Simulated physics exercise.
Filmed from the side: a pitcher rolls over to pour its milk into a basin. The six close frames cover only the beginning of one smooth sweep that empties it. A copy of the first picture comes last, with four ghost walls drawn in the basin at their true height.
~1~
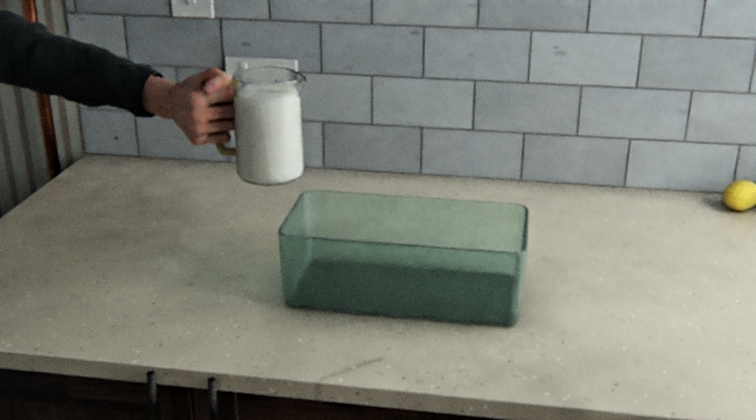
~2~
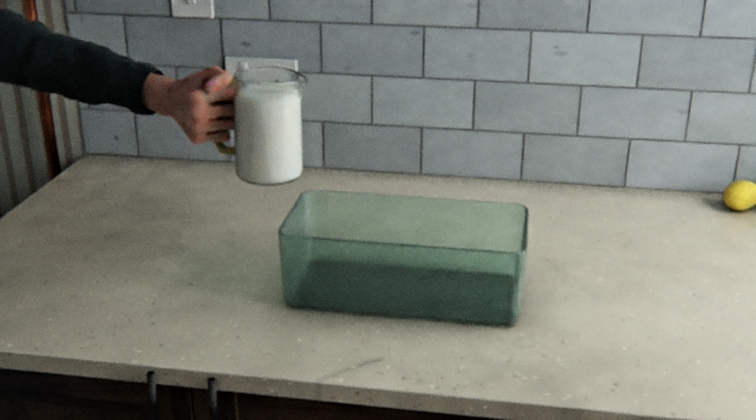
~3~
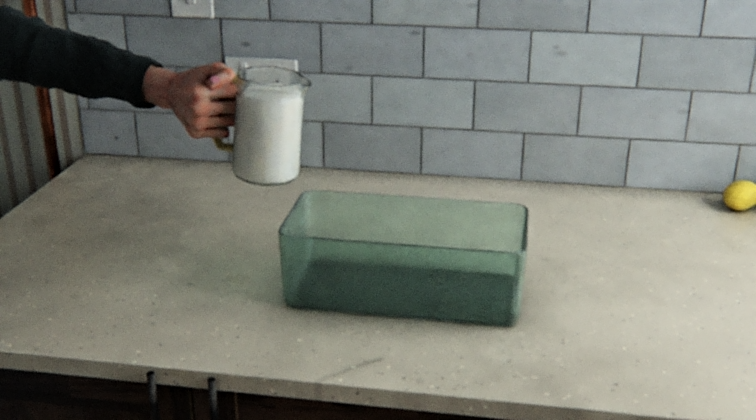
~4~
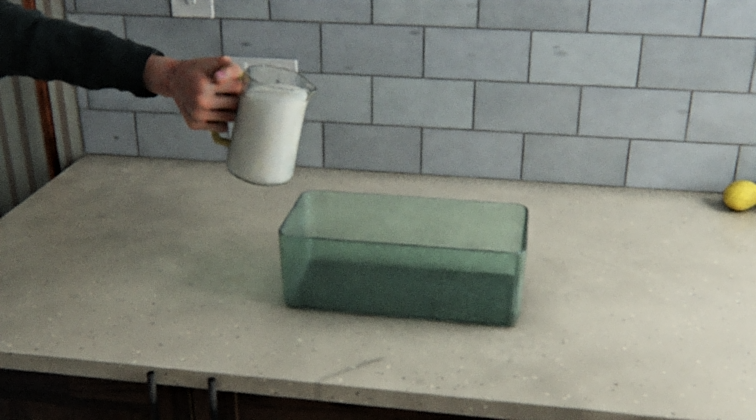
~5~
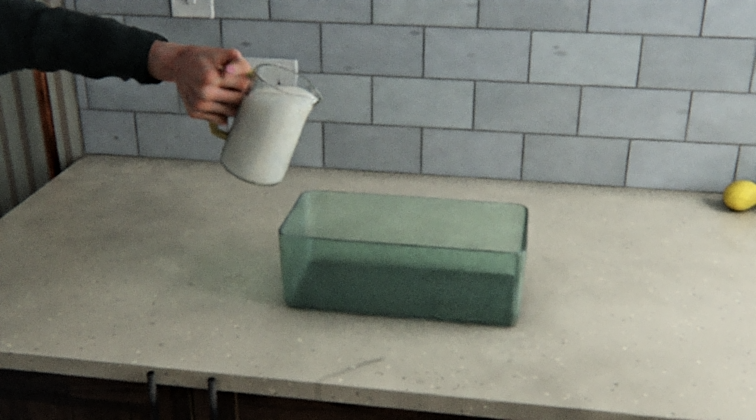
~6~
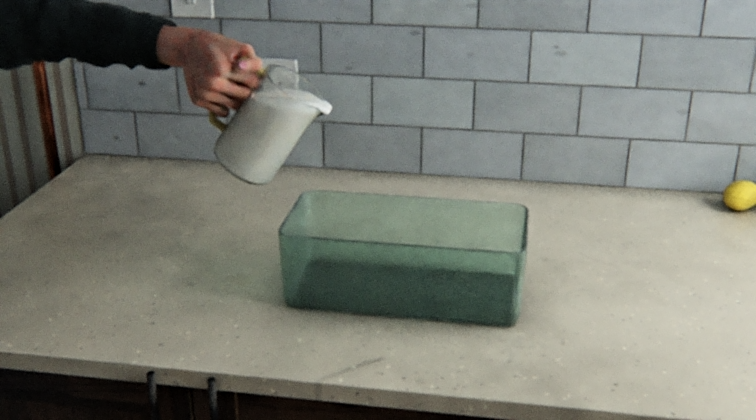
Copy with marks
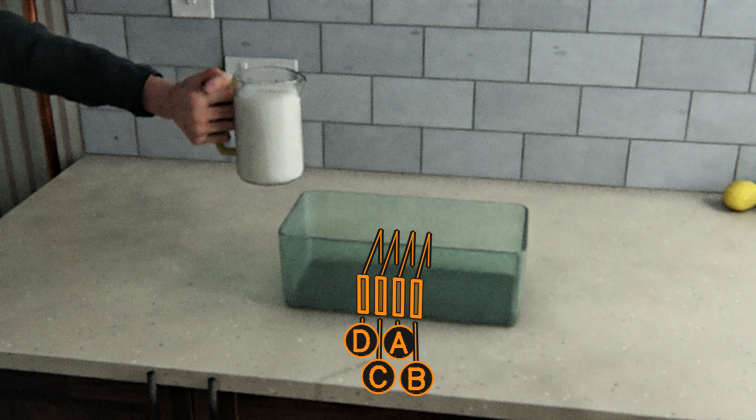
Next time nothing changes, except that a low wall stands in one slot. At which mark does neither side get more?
The best slot is D.
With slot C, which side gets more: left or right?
The left side.
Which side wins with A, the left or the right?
The left side.
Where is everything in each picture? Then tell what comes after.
The first picture shows upright, lip at (305, 79); basin from (285, 303) to (519, 324); nothing has left yet.
The second picture shows upright, lip at (306, 81); nothing has left yet.
The third picture shows tipped about 6°, lip at (310, 84); nothing has left yet.
The fourth picture shows tipped about 13°, lip at (315, 90); nothing has left yet.
The fifth picture shows tipped about 23°, lip at (321, 99); nothing has left yet.
The sixth picture shows tipped about 34°, lip at (326, 111); milk is over the lip, down to (326, 111).
On the marked copy, A at (397, 321); B at (415, 322); C at (380, 319); D at (362, 318).
Choosing A, about 95 % ends left of the wall and 3 % right of it; 3 % is lost outside.
Choosing B, about 94 % ends left of the wall and 3 % right of it; 3 % is lost outside.
Choosing C, about 91 % ends left of the wall and 6 % right of it; 3 % is lost outside.
Choosing D, about 46 % ends left of the wall and 53 % right of it.
